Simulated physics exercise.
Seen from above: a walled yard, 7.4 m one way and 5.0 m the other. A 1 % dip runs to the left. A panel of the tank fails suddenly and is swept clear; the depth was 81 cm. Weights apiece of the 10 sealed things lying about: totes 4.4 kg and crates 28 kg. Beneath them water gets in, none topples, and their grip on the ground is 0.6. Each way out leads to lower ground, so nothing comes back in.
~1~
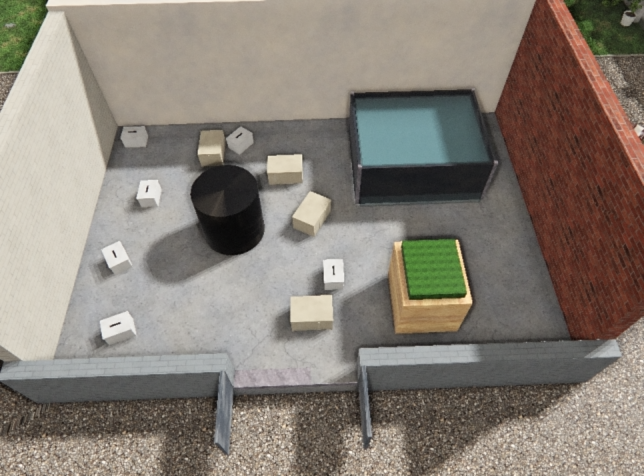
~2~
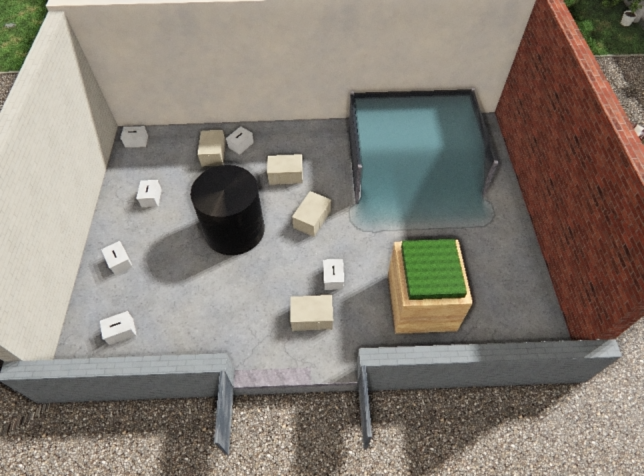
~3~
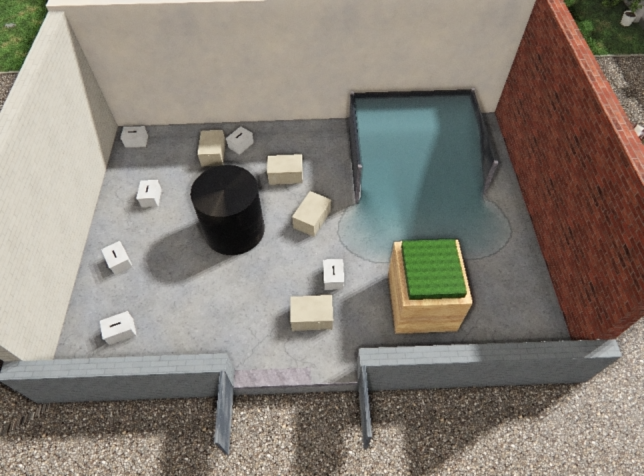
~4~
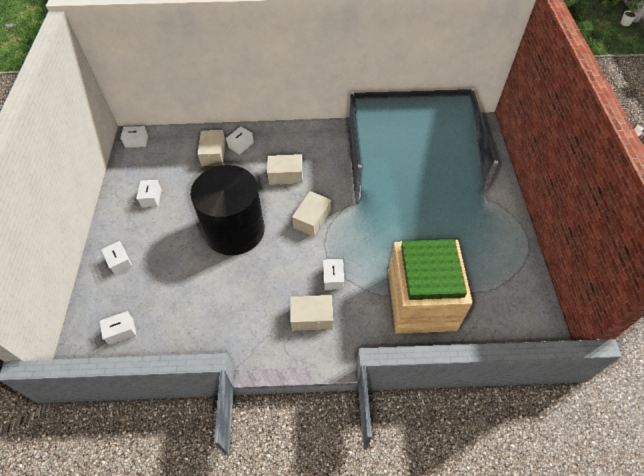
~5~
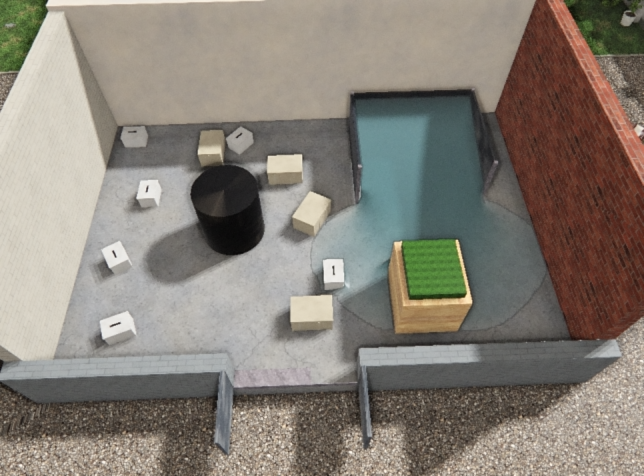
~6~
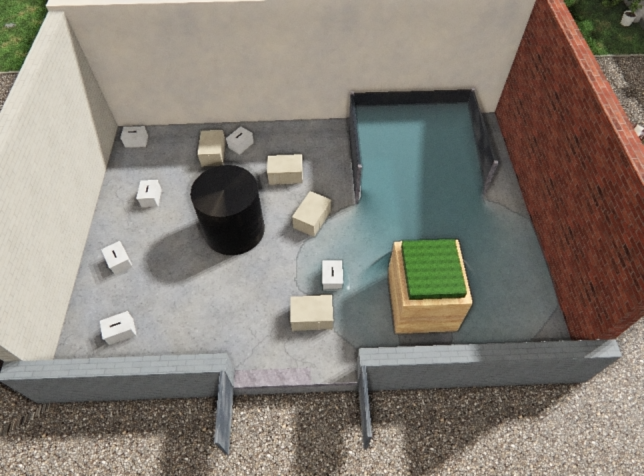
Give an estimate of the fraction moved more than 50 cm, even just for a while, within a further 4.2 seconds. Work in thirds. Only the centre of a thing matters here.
The share is between one third and two thirds.
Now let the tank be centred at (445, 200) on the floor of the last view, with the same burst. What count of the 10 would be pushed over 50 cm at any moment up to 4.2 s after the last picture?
Result: 4.
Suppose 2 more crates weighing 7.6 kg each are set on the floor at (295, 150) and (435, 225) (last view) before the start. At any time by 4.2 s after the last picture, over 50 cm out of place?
In order: Within it, beyond it.
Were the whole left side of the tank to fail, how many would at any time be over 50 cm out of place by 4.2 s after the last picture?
9.
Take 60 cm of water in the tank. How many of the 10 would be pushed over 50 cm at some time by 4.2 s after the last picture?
Then it comes to 3.
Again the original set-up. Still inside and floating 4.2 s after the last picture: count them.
It comes to 3.
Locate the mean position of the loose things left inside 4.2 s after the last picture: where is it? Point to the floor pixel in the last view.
Near (205, 178).
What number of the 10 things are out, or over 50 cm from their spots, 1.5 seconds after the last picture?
My count gives 2.
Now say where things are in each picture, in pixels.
In the first picture, a tote at (334, 271), on the bottom; a tote at (115, 254), on the bottom; water covers 3.7 m2; 0 of 10 have shifted.
In the second picture, a tote at (334, 271) rests on the ground; a tote at (115, 254), on the bottom; water covers 5.0 m2; 0 of 10 have shifted.
In the third picture, a tote at (334, 271) rests on the ground; a tote at (115, 254) rests on the ground; water covers 6.6 m2; 0 of 10 have shifted.
In the fourth picture, a tote at (334, 271), on the bottom; a tote at (115, 254) rests on the ground; 8.4 m2 under water; 0 of 10 have shifted.
In the fifth picture, a tote at (334, 271), on the bottom; a tote at (115, 254) rests on the ground; water covers 10.1 m2; 0 of 10 have shifted.
In the sixth picture, a tote at (333, 272), on the bottom; a tote at (115, 254) rests on the ground; 11.8 m2 under water; 0 of 10 have shifted.
Then, 0.4 s after the last picture 0 of 10 are over 50 cm from their spots; 1 afloat.
Then, 1.5 s after the last picture 2 of 10 are over 50 cm from their spots; 0 afloat.
Then, 2.8 s after the last picture 3 of 10 are over 50 cm from their spots; 3 afloat.
Then, 4.2 s after the last picture 4 of 10 are over 50 cm from their spots, and 4 have been at some point; 3 afloat.
